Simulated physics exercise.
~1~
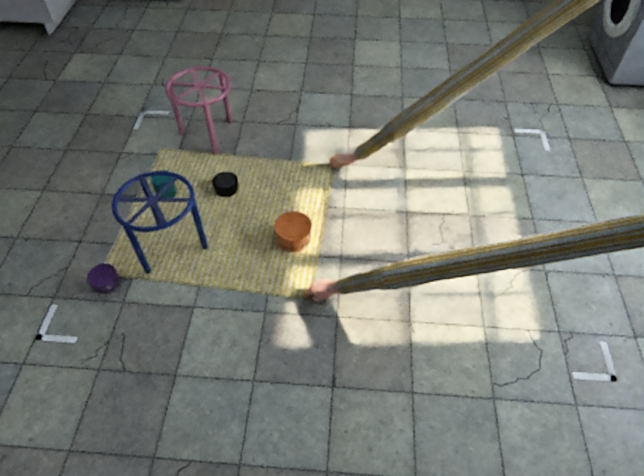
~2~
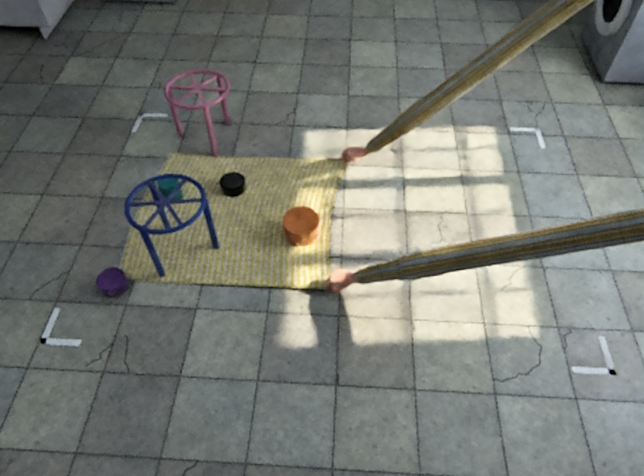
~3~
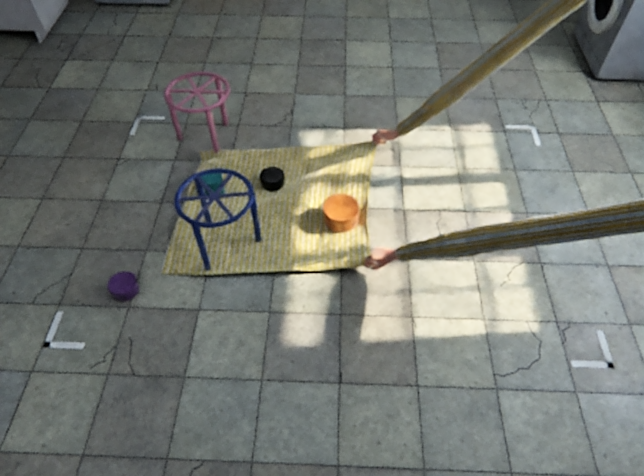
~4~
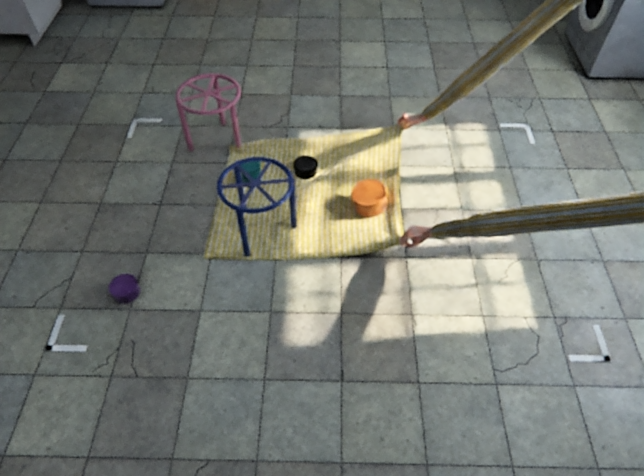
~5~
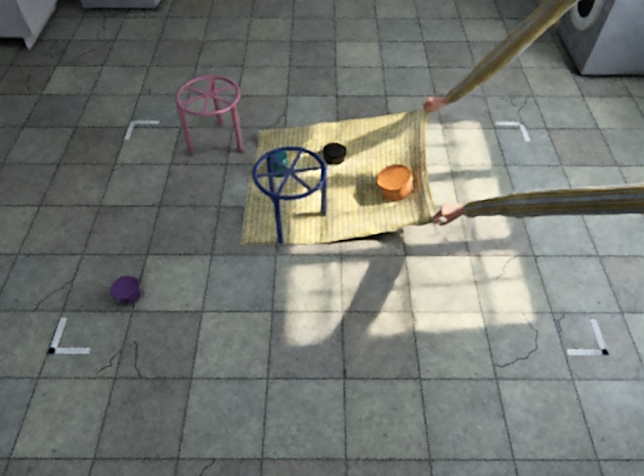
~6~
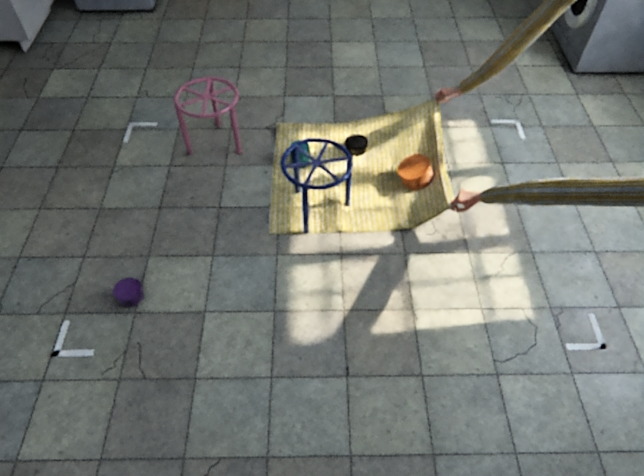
Yellow rug pulled right and away by two hands across grey tiles, carrying blue stool and three containers, leaving two objects behind.
